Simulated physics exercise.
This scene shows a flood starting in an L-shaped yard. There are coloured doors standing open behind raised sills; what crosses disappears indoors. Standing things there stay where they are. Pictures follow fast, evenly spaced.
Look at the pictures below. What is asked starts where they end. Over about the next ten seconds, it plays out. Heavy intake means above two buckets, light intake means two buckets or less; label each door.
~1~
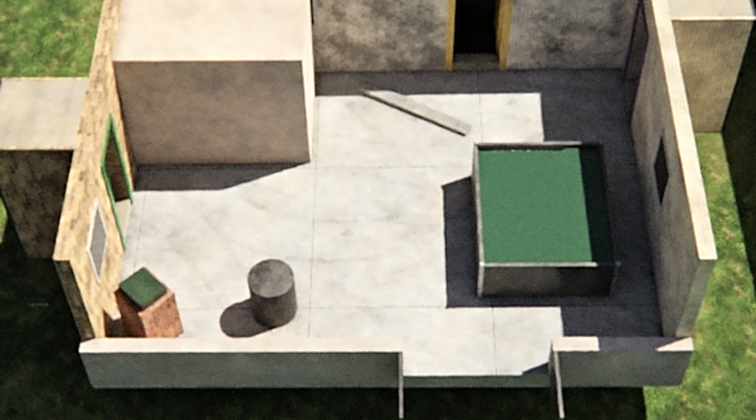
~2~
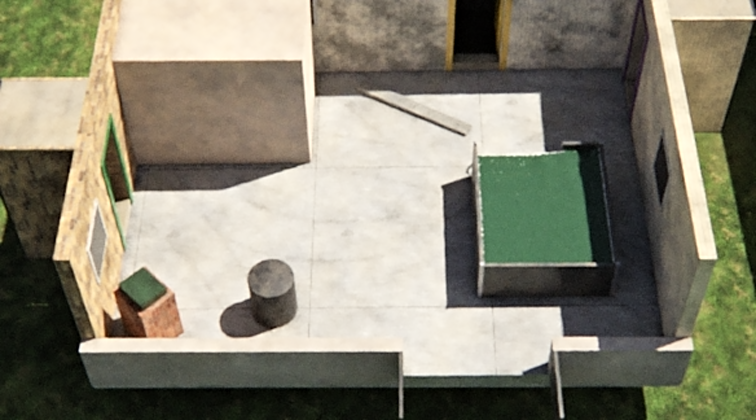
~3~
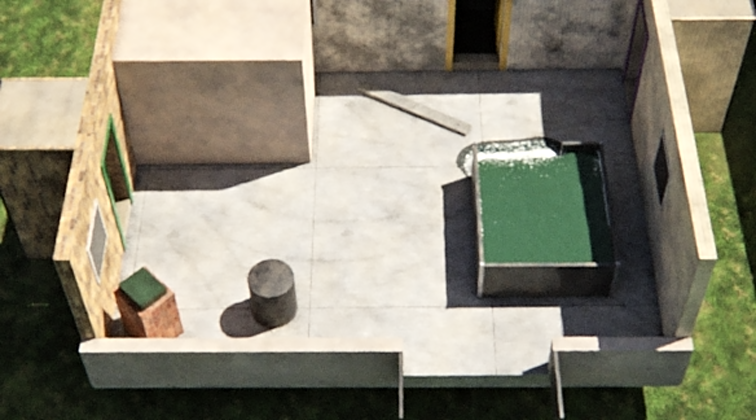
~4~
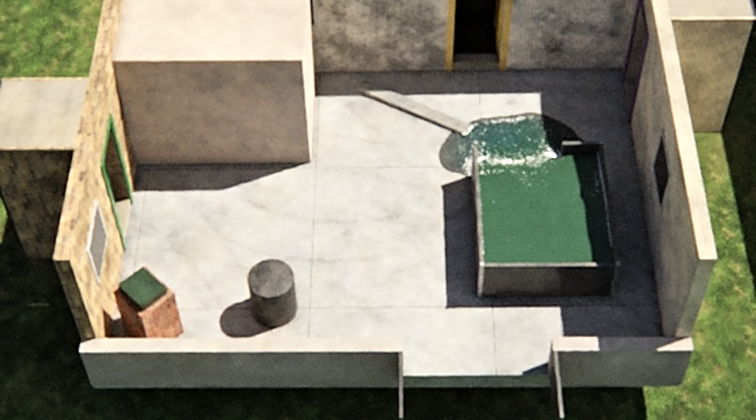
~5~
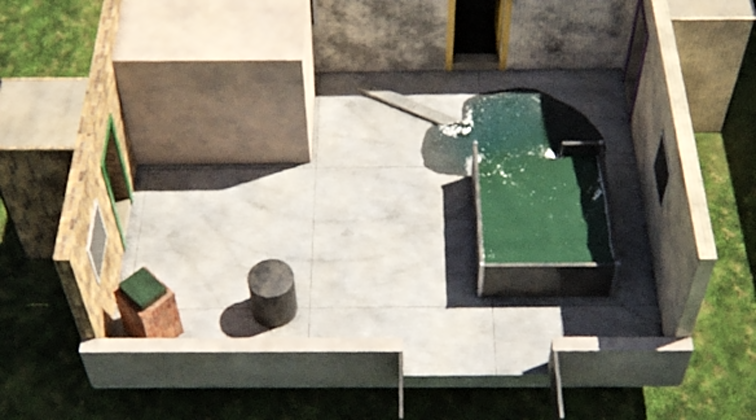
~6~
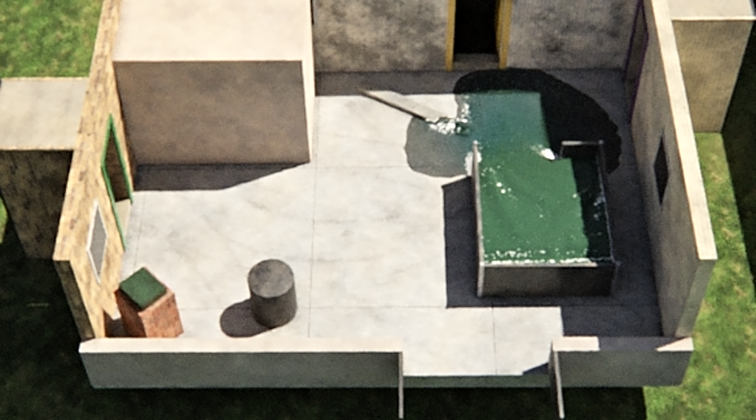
Labels: Green door: Light, purple door: Heavy, yellow door: Heavy.
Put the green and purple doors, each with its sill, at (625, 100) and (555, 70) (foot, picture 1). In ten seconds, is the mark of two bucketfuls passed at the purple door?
I'd say the purple beats the mark.
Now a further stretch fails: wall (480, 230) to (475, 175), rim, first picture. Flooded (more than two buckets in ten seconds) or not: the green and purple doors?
Result - green one tops the mark, purple one does not reach it.
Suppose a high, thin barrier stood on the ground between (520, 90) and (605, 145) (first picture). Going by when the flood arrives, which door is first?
It would be the yellow one.
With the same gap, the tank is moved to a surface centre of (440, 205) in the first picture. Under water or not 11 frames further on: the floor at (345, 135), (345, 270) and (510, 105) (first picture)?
So, in the order given, I'd say soaked through, unaffected, soaked through.
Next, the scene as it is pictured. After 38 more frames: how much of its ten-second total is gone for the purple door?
About 90 per cent.
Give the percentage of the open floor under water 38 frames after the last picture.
Close to 75 in a hundred, I think.
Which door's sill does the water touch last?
That is the green-painted one.
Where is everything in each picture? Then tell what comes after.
Still water in the tank at (543, 205), in the first frame.
The front is at a hidden place, out from the gap on the tank's far side, in the second frame.
The front is at a hidden place, out from the gap on the tank's far side, in the third frame.
The front is at (538, 117), out from the gap on the tank's far side, in the fourth frame.
Water pours out on the tank's far side and has run to (523, 91), in the fifth frame.
Water pours out on the tank's far side and has run to (530, 70), in the sixth frame.
A moment on, water covers 25 % of the floor; the green door not reached, the purple door wet at the sill, nothing in, the yellow door far over two buckets in.
Next, water covers 25 % of the floor; the green door not reached, the purple door under two buckets in, the yellow door far over two buckets in.
Then, water covers 35 % of the floor; the green door not reached, the purple door far over two buckets in, the yellow door far over two buckets in.
Later, water covers 75 % of the floor; the green door not reached, the purple door far over two buckets in, the yellow door far over two buckets in.
In the end, water covers 90 % of the floor; the green door wet at the sill, nothing in, the purple door far over two buckets in, the yellow door far over two buckets in.
